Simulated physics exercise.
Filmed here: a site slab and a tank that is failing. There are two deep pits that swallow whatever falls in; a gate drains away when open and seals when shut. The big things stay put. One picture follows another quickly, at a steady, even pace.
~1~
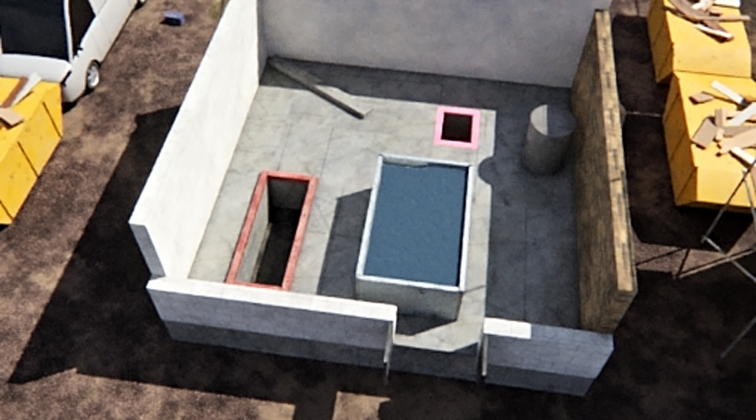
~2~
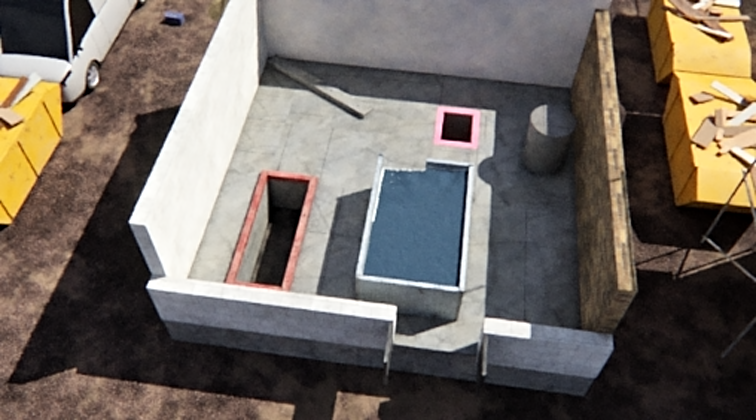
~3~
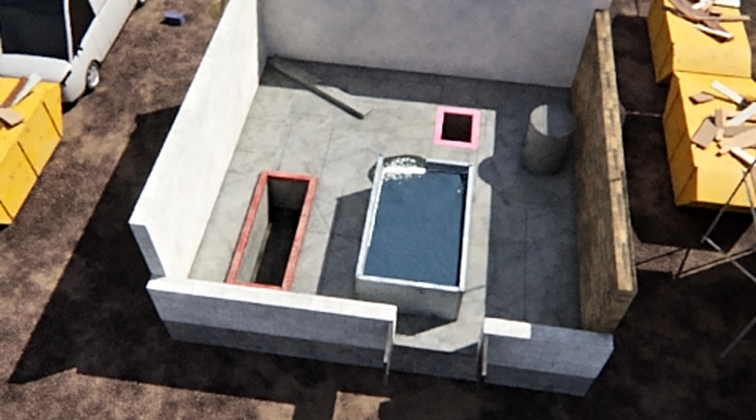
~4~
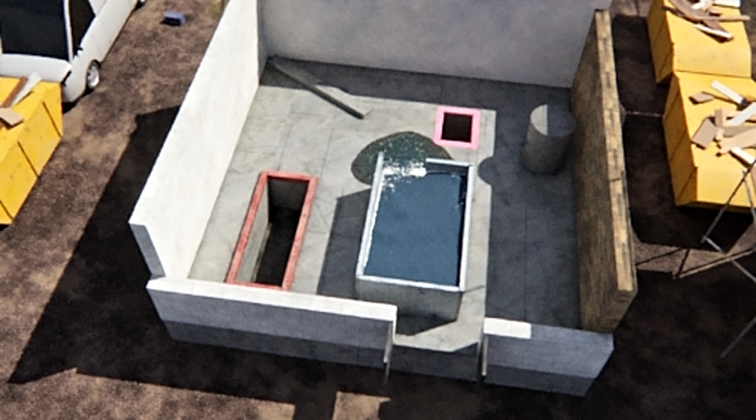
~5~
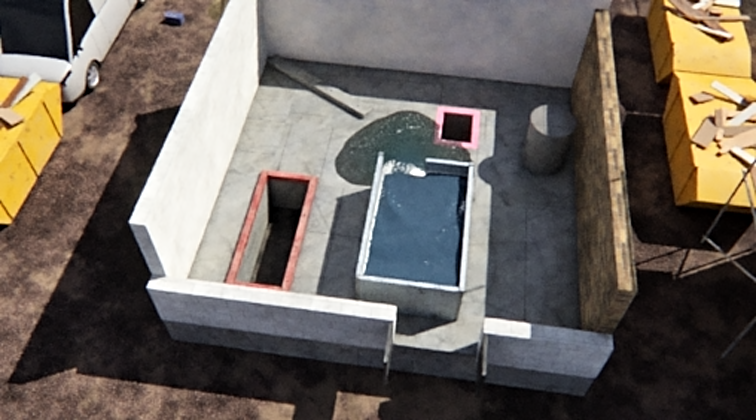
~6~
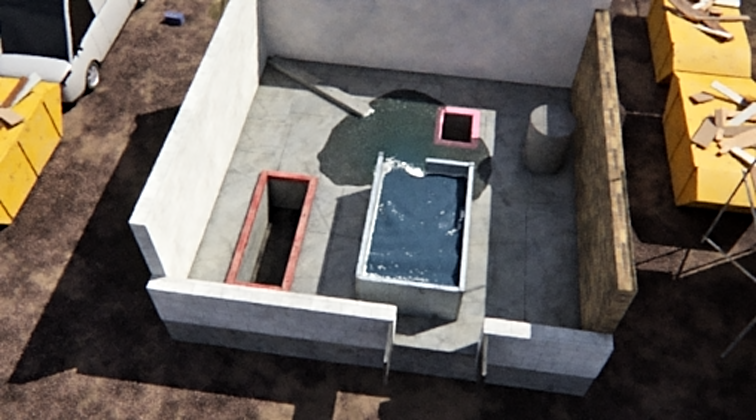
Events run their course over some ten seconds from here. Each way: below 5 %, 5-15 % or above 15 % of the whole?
At the end, the gate will capture a light share below five per cent. The red pit will capture a light share below five per cent. The pink pit will capture a heavy share beyond fifteen per cent.
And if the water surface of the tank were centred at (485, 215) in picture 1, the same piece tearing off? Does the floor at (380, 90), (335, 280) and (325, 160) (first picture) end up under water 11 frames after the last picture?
So, first one got wet, second one stays dry, third one stays dry.
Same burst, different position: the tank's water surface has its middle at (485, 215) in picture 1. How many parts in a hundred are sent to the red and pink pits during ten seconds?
Estimated shares - red: Some 0 in a hundred; pink: Some 40 in a hundred.
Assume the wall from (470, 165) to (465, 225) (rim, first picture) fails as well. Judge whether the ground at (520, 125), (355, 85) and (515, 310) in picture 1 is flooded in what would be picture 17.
Result, in sequence: Inundated; untouched by the flood; inundated.
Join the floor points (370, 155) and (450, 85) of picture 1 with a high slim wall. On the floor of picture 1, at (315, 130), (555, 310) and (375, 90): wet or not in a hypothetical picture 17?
Going one after another, I'd say reached by the flood, then kept clear of the flood, then kept clear of the flood.
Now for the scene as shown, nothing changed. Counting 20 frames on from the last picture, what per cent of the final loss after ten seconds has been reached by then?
Result, approximate: 45 per cent.
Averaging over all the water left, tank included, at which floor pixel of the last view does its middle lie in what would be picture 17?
Around pixel (402, 196).
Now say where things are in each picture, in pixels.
The first picture shows the open tank at (418, 220) is whole and still.
In the second picture, water pours out on the open tank's far side and has run to a hidden place.
In the third picture, the front is at a hidden place, out from the gap on the open tank's far side.
In the fourth picture, the front is at (407, 134), out from the gap on the open tank's far side.
In the fifth picture, the front is at (404, 114), out from the gap on the open tank's far side.
In the sixth picture, the front is at (402, 93), out from the gap on the open tank's far side.
A moment on, water covers 30 % of the floor; the gate 0 %, the red pit 0 %, the pink pit 3 %.
Next, water covers 40 % of the floor; the gate 0 %, the red pit 0 %, the pink pit 6 %.
Then, water covers 45 % of the floor; the gate 0 %, the red pit 0 %, the pink pit 9 %.
Later, water covers 65 % of the floor; the gate 0 %, the red pit 0 %, the pink pit 13 %.
In the end, water covers 90 % of the floor; the gate 0 %, the red pit 1 %, the pink pit 19 %.
